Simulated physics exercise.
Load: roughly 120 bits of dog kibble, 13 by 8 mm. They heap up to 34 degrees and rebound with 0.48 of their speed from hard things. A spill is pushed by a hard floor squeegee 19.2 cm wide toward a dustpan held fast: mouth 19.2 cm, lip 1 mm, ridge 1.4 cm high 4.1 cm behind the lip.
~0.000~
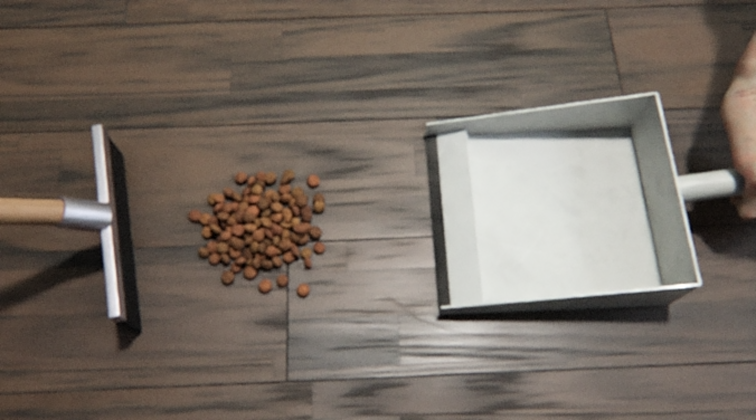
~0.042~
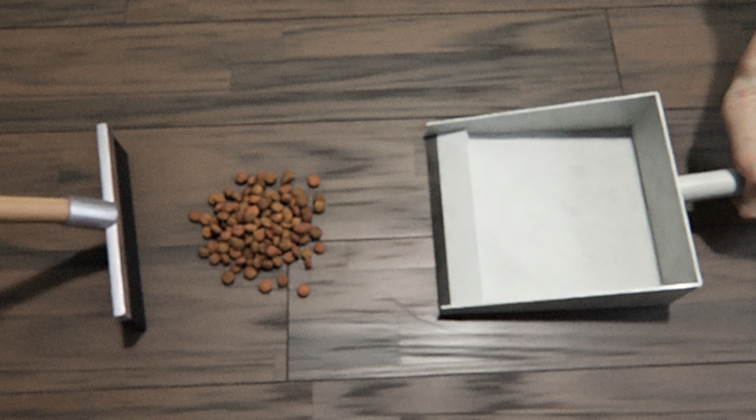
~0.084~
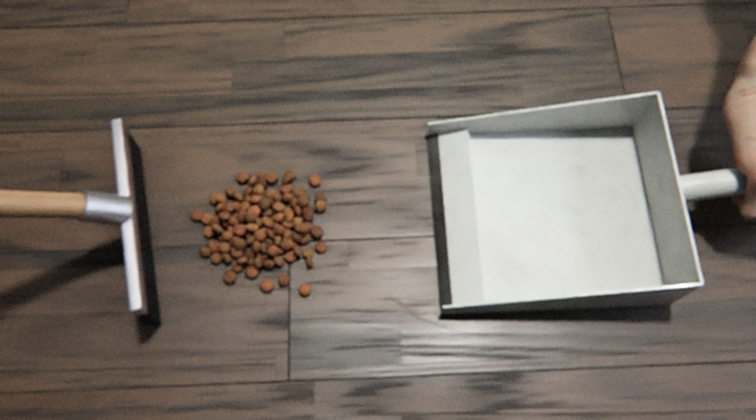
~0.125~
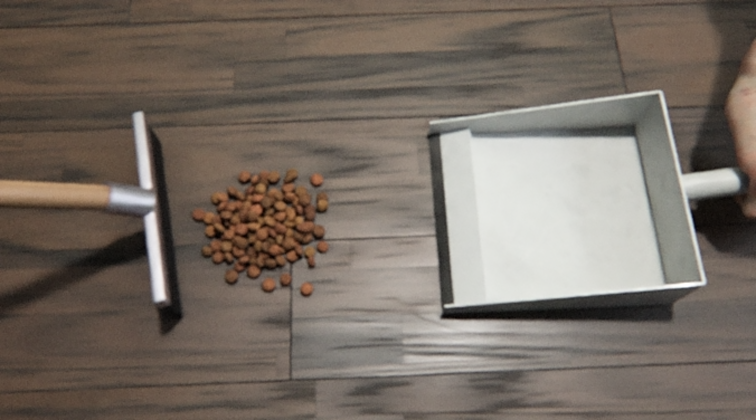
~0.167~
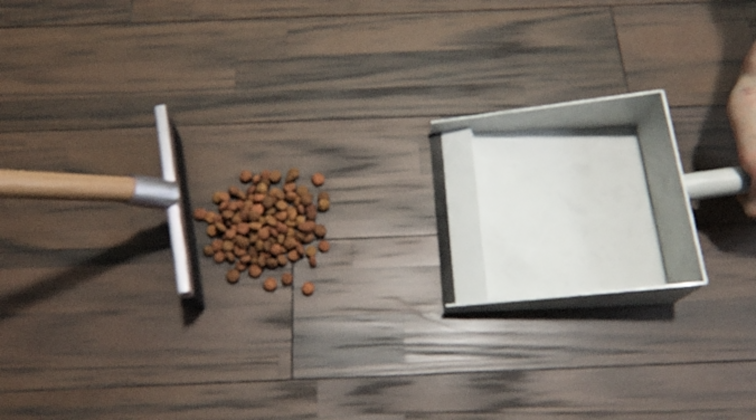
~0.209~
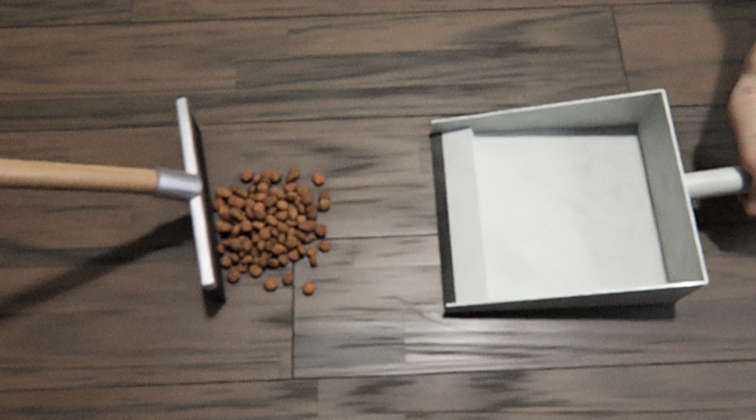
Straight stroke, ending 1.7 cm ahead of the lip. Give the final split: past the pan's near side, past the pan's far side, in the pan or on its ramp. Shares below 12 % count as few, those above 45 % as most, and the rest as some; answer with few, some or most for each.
Final split: Past the pan's near side: Few; past the pan's far side: Some; in the pan or on its ramp: Some.
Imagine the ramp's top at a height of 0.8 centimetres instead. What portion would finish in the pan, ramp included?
I'd put it near 30 per cent, ramp counted.
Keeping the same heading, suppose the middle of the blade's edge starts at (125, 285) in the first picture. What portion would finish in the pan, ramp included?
The pan and its ramp would take some 25 per cent.
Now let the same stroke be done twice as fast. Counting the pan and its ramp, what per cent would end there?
It would come to roughly 40 percent.
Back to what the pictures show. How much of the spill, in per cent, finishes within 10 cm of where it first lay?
I'd say about 10 per cent.
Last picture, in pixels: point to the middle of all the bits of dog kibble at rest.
Est. centre at rest: (429, 168) px.
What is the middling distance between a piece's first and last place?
That distance is close to 18 cm.
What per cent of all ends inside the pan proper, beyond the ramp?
About 0 per cent.
After 0.42 s, middle of the blade 13 cm from the lip; 0 % over the lip, far side 5 %, near side 0 %.
After 0.56 s, middle of the blade 7 cm from the lip; 0 % over the lip, far side 10 %, near side 0 %.
After 0.83 s, middle of the blade 3 cm from the lip; 30 % over the lip, far side 15 %, near side 0 %.
In the end, at 1.2 s, near side 0 %, far side 15 %, pan 30 %, in front of the lip or behind the blade 55 %.
